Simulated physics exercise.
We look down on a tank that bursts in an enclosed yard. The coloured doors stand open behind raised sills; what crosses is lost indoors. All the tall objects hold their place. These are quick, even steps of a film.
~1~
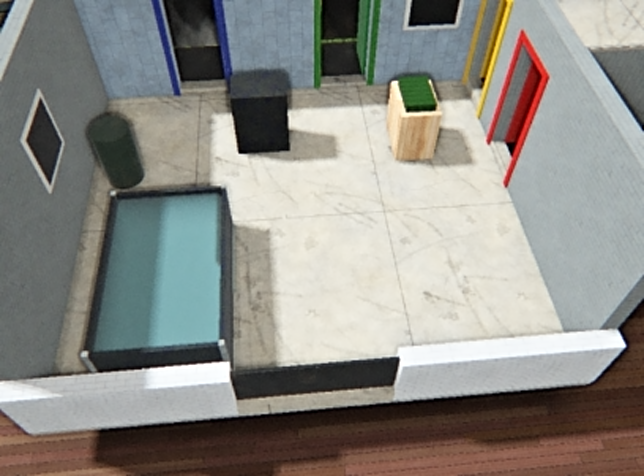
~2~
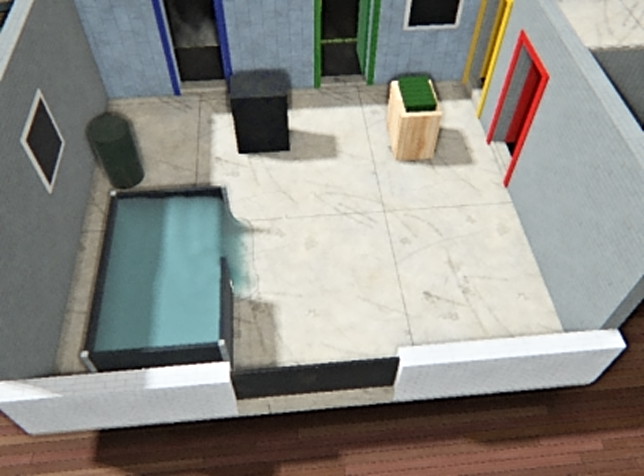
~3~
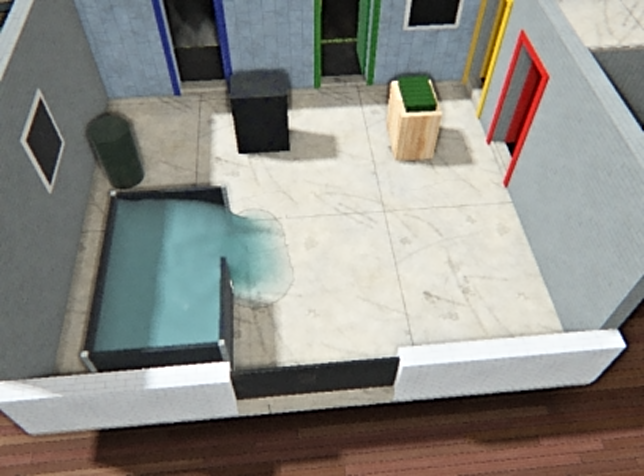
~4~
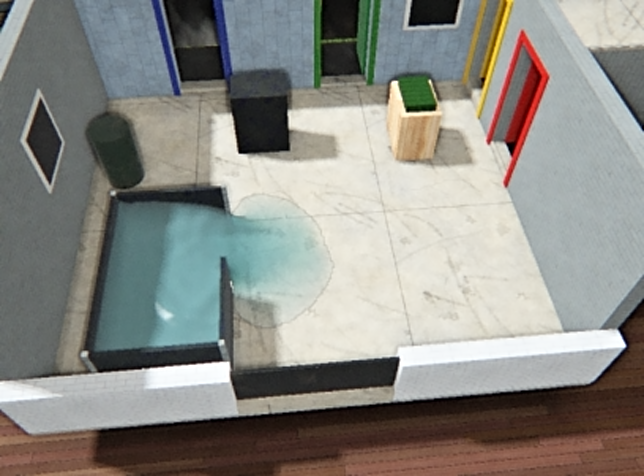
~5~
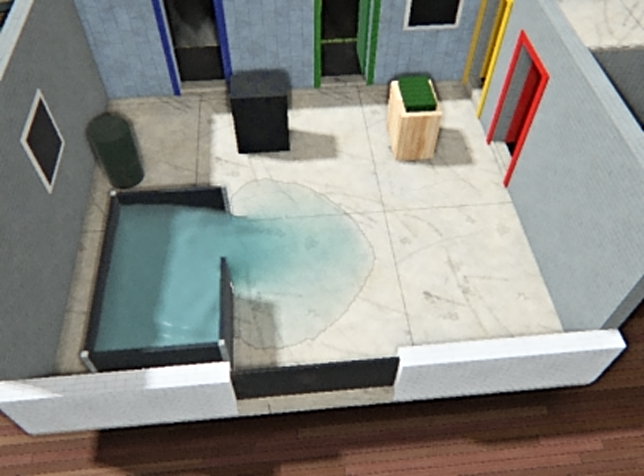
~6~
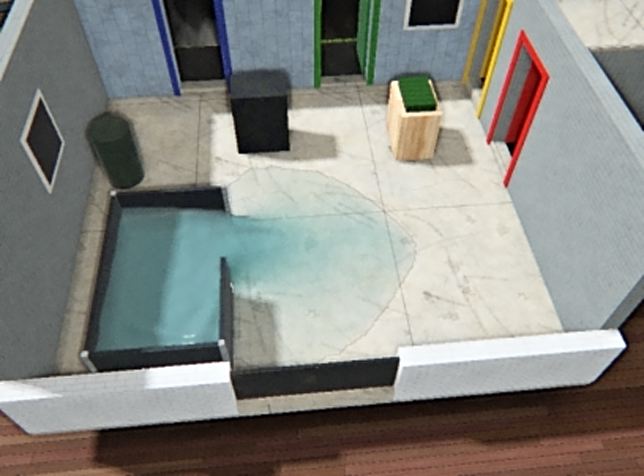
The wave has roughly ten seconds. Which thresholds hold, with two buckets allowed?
In the end: The green door takes more than that; the red door takes more than that; the yellow door stays under that; the blue door stays under that.
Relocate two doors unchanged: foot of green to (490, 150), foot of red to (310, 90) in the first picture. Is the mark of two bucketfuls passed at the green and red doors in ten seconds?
Green passes that mark; red stays under.
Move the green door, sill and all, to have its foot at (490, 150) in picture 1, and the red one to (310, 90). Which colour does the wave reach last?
It is the one in blue.
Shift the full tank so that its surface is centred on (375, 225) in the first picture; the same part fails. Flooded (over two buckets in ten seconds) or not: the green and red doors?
In short: Green door holds, red door floods.
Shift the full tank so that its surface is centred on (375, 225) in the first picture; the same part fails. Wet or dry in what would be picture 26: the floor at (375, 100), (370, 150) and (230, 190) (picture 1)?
In turn: Awash, clear, not flooded.
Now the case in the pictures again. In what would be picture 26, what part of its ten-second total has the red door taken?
Some 80 per cent.
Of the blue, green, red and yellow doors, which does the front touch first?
I say the red door.
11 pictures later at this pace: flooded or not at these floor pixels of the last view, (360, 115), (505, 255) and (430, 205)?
As listed: Wet, covered, awash.
A moment on, water covers 45 % of the floor; the green door not reached, the red door not reached, the yellow door not reached, the blue door not reached.
Next, water covers 55 % of the floor; the green door not reached, the red door over two buckets in, the yellow door not reached, the blue door not reached.
Then, water covers 60 % of the floor; the green door over two buckets in, the red door far over two buckets in, the yellow door wet at the sill, nothing in, the blue door not reached.
Later, water covers 70 % of the floor; the green door over two buckets in, the red door far over two buckets in, the yellow door wet at the sill, nothing in, the blue door wet at the sill, nothing in.
In the end, water covers 95 % of the floor; the green door over two buckets in, the red door far over two buckets in, the yellow door wet at the sill, nothing in, the blue door wet at the sill, nothing in.
